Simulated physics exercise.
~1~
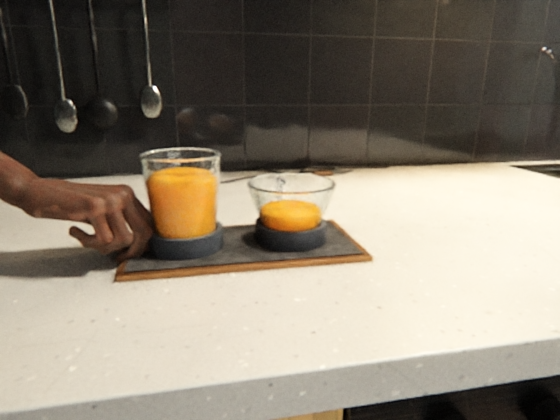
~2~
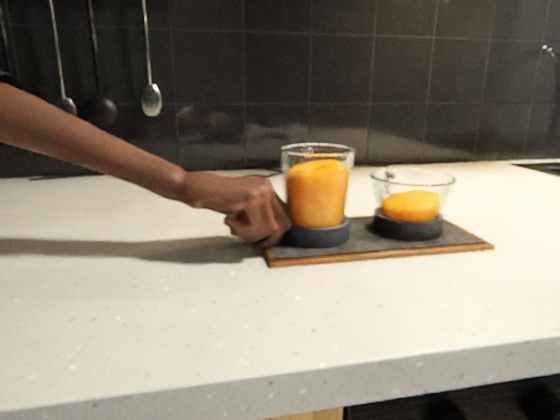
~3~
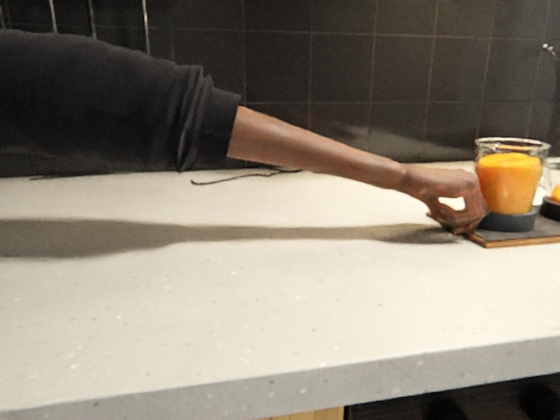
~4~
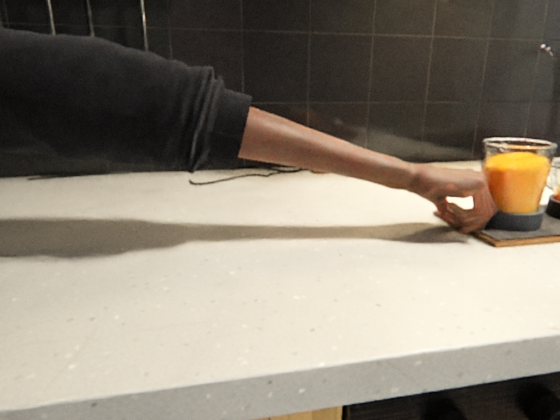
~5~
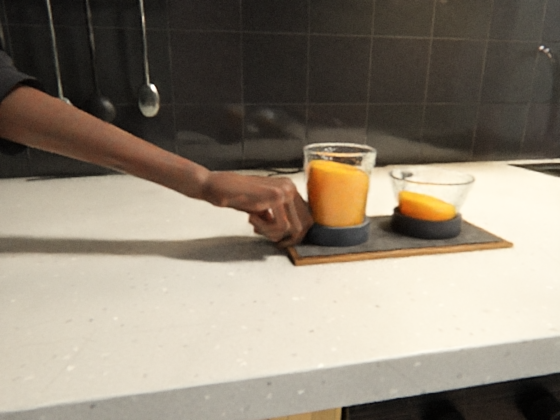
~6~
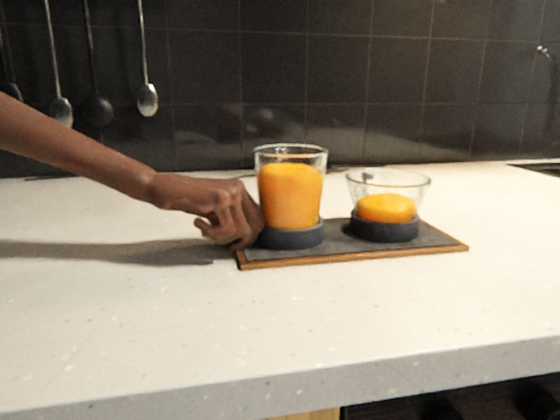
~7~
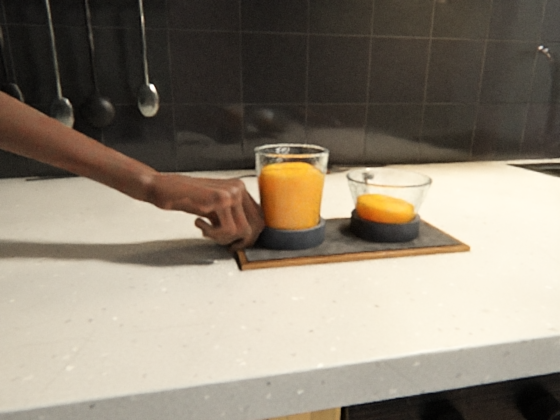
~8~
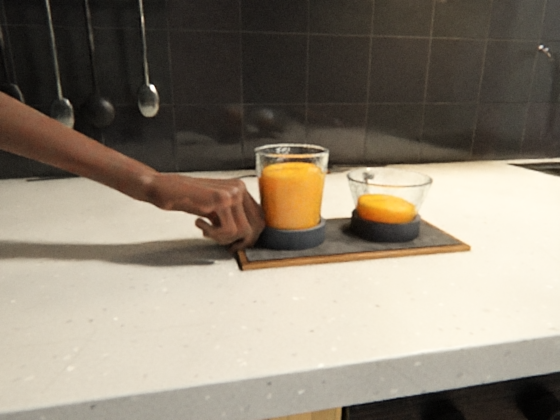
A hand pushes a tray of orange juice right, pulls it back left, and stops.
